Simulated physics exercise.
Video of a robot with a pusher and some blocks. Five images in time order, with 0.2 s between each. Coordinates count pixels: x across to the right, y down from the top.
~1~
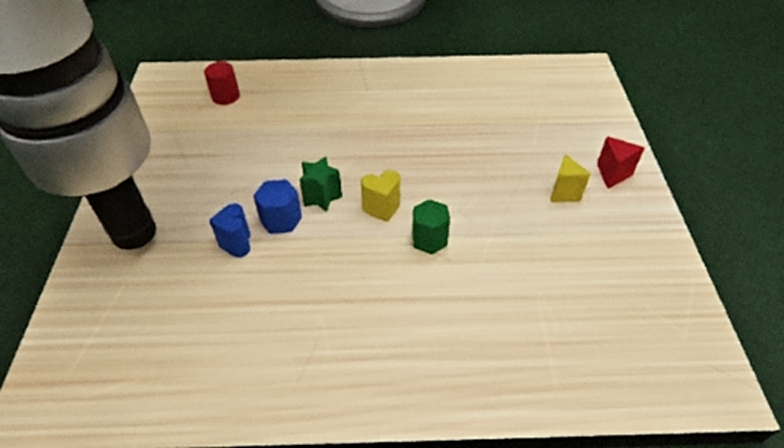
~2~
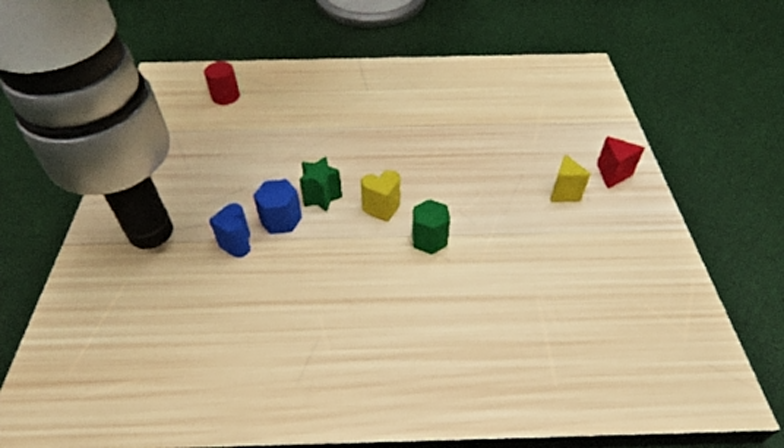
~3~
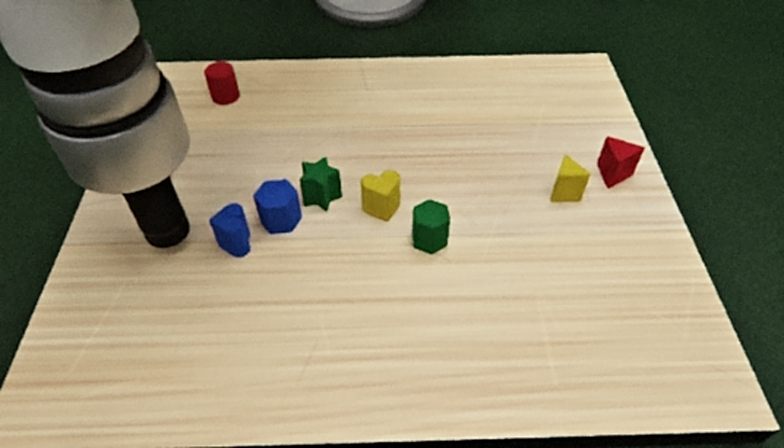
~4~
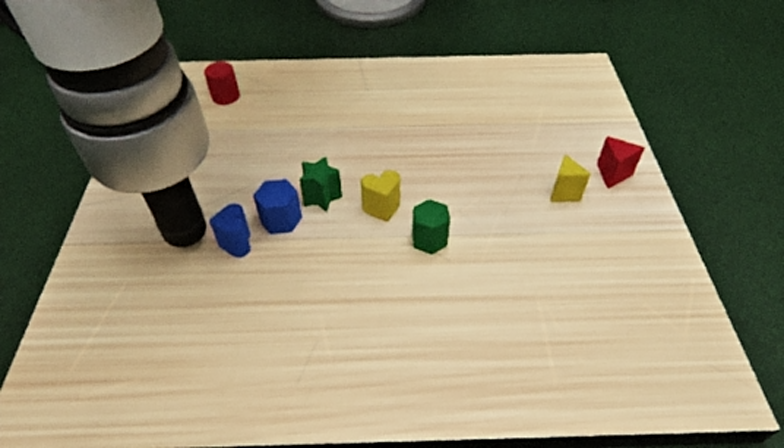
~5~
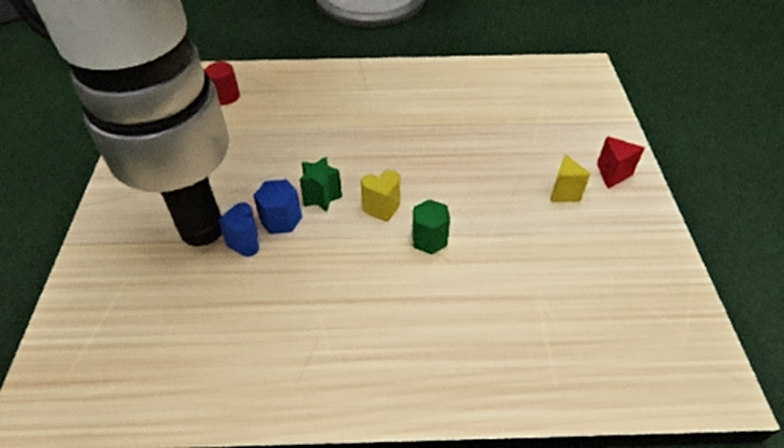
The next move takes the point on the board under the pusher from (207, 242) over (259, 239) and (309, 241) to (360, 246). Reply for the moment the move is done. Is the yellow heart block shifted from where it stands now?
No - that is not the case.
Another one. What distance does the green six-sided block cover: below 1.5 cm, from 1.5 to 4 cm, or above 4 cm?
It shifts by less than 1.5 cm.
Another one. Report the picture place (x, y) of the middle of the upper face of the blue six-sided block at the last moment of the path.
The middle of its top is at (316, 184).
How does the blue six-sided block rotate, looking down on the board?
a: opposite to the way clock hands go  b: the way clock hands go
a: Opposite to the way clock hands go.
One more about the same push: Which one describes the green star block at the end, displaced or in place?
Displaced.
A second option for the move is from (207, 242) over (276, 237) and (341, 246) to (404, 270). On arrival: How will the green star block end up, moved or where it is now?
It does get moved.
The first path, step by step. One third of the way, pusher at (256, 228); blue heart block at (286, 221), turned 20° anticlockwise; blue six-sided block at (287, 189), turned 35° anticlockwise.
Two thirds of the way, pusher at (308, 230); blue heart block at (338, 227); blue six-sided block at (315, 184), turned 100° anticlockwise; green star block at (327, 159).
At the end, pusher at (359, 235); blue heart block at (391, 234); blue six-sided block at (316, 184), turned 110° anticlockwise; green star block at (327, 159); yellow heart block not moved; green six-sided block not moved.
